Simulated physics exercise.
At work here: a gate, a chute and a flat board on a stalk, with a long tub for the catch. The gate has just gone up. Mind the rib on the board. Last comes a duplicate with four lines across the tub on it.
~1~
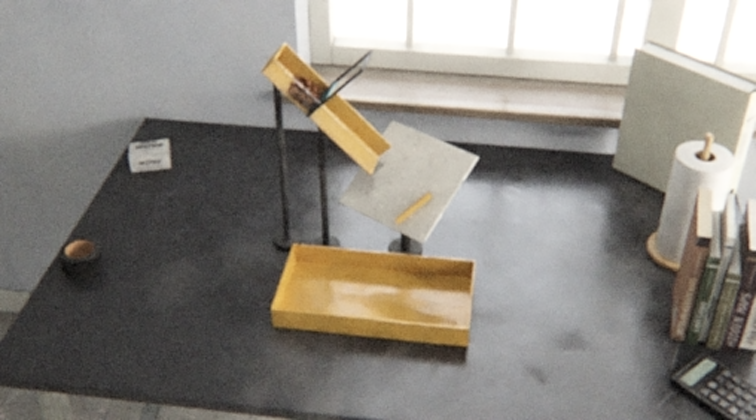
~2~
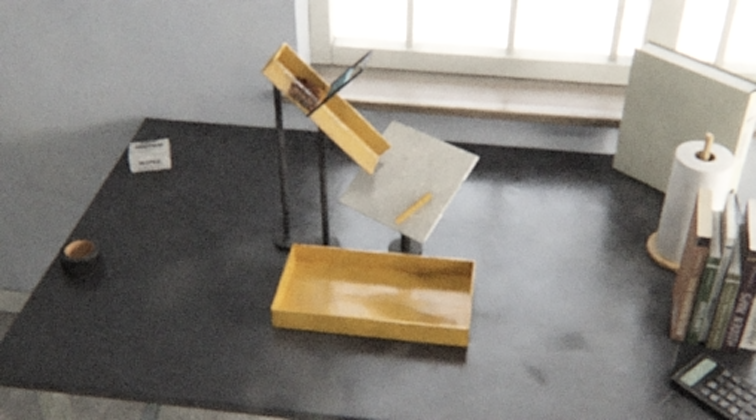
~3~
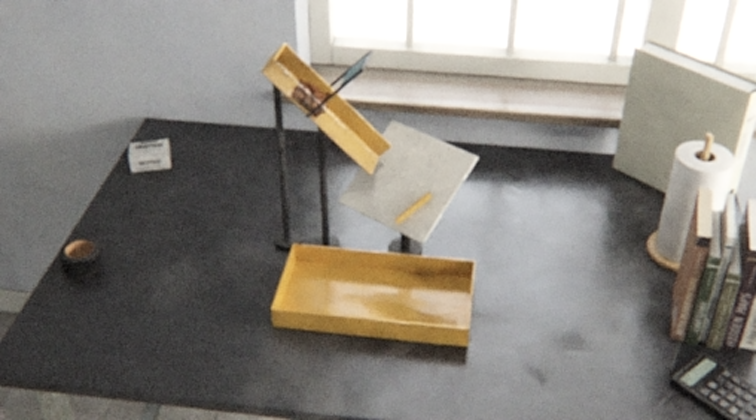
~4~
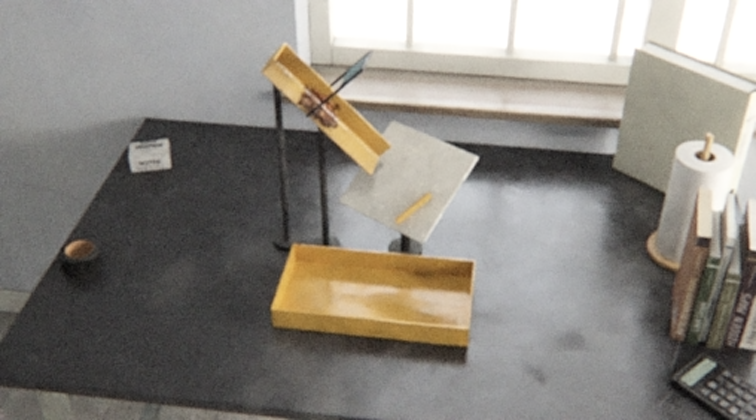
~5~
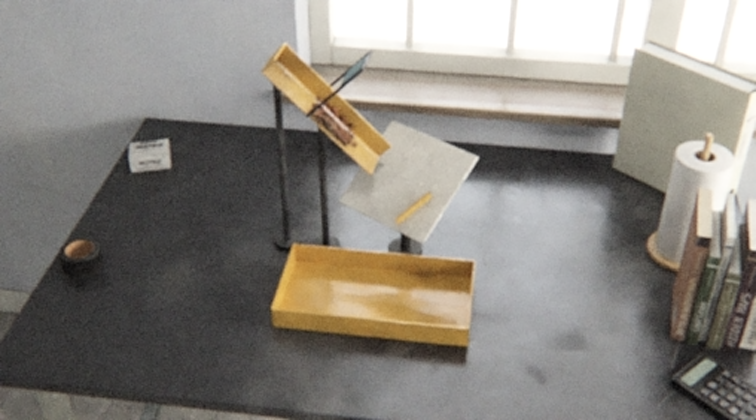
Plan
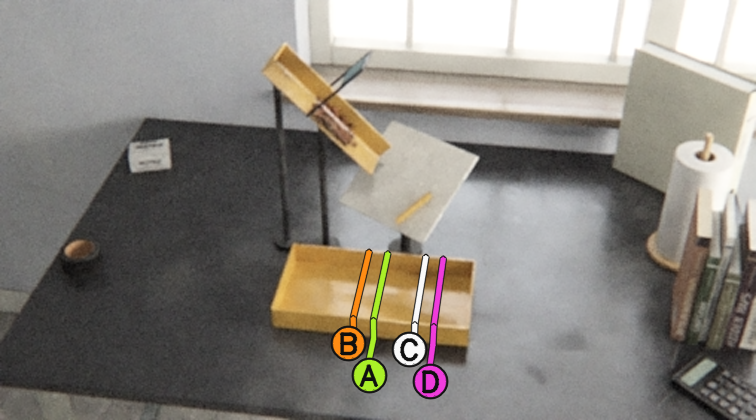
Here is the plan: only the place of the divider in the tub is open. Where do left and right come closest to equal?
B is best.
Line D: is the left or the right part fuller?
Left.
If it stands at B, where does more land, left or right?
The right side.
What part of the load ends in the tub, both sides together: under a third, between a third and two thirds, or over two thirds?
Over two thirds.
On the marked copy, line A crosses the front rim at (373, 319); line B crosses the front rim at (353, 317); line C crosses the front rim at (414, 323); line D crosses the front rim at (433, 325).
If A is chosen, of what is caught, nearly all on the left of the divider, a stray few on the right.
If B is chosen, of what is caught, about a third on the left of the divider, about two thirds on the right.
If C is chosen, of what is caught, all on the left of the divider, none on the right.
If D is chosen, of what is caught, all on the left of the divider, none on the right.
